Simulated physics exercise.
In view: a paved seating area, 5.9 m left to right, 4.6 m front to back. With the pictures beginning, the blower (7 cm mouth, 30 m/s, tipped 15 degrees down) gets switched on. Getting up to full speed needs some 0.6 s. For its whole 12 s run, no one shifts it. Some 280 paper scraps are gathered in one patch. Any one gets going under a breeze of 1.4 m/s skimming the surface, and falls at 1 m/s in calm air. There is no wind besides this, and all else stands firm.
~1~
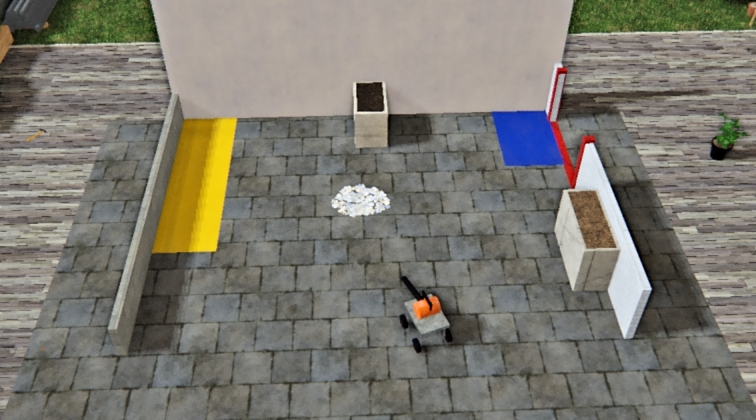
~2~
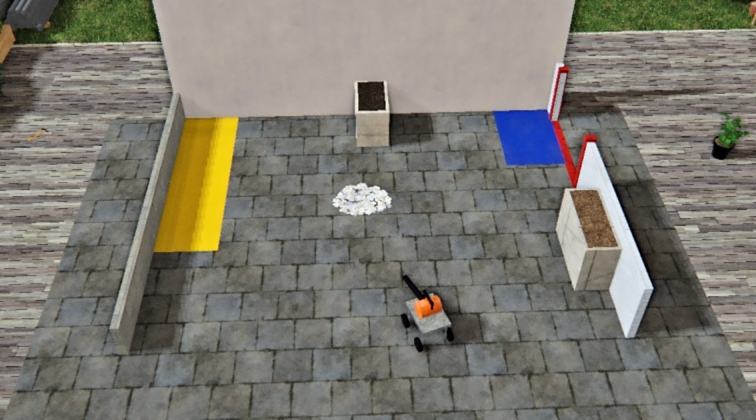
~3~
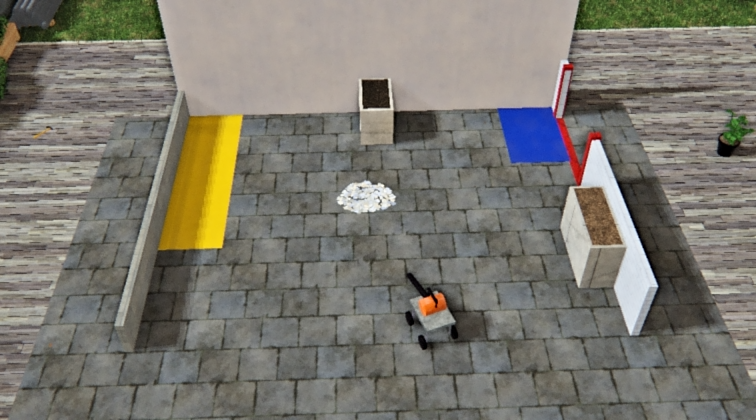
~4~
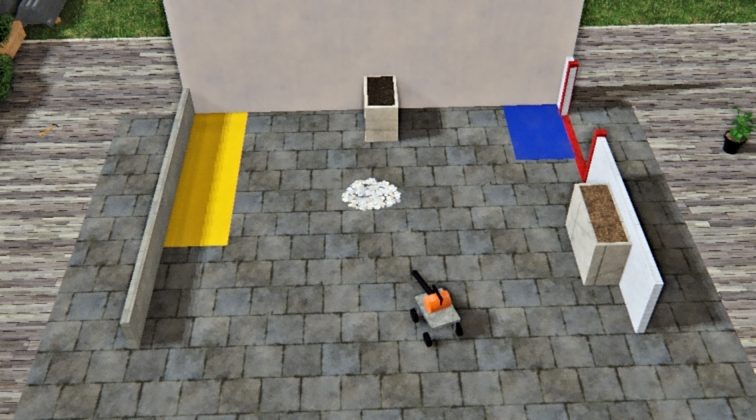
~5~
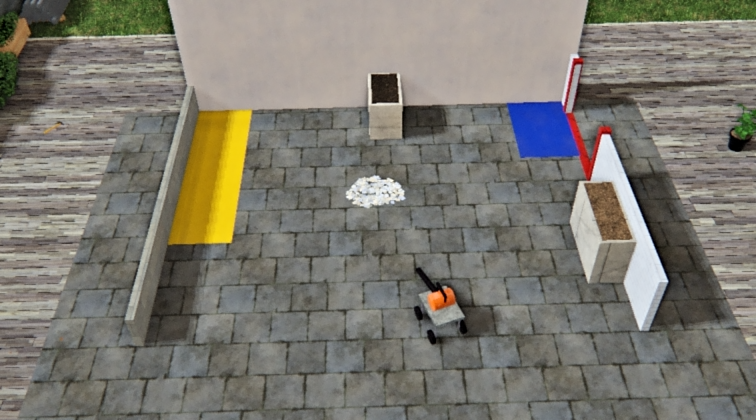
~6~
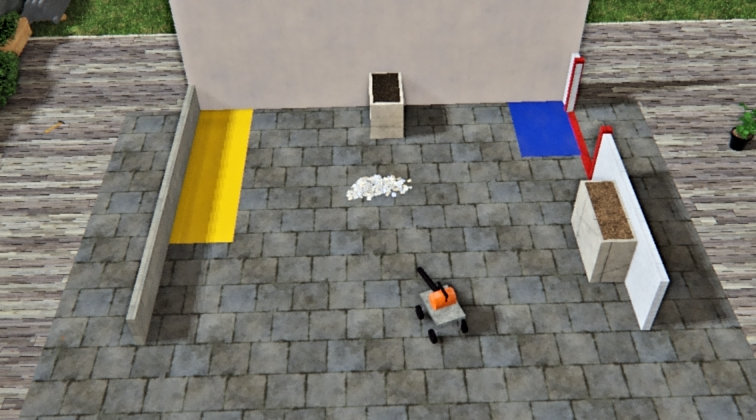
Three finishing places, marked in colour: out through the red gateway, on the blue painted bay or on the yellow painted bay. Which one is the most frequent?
It is the yellow one.
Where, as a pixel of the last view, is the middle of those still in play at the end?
Near (335, 107).
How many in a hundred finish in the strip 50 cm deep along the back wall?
Roughly 90 in a hundred.
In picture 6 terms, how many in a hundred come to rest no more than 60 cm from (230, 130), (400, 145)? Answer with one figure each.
20 %, 15 %.
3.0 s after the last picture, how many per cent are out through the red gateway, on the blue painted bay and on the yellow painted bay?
About 0 per cent red, 0 per cent blue and 10 per cent yellow.
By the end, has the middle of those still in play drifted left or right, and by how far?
Leftward, by about 0.6 m.
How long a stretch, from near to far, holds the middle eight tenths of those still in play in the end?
That comes to close to 0.4 m, I reckon.
Then, 1.6 s after the last picture, 0 % are on the blue painted bay, 0 % out through the red gateway and 0 % on the yellow painted bay; the middle of those still in play is near (339, 115); 11 % have settled or left.
Then, 3.0 s after the last picture, 0 % are on the blue painted bay, 0 % out through the red gateway and 8 % on the yellow painted bay; the middle of those still in play is near (338, 110); 20 % have settled or left.
Then, 5.8 s after the last picture, 0 % are on the blue painted bay, 0 % out through the red gateway and 19 % on the yellow painted bay; the middle of those still in play is near (336, 109); 33 % have settled or left.
Then, 11.1 s after the last picture, at the end, 0 % are on the blue painted bay, 0 % out through the red gateway and 26 % on the yellow painted bay; the middle of those still in play is near (335, 107).
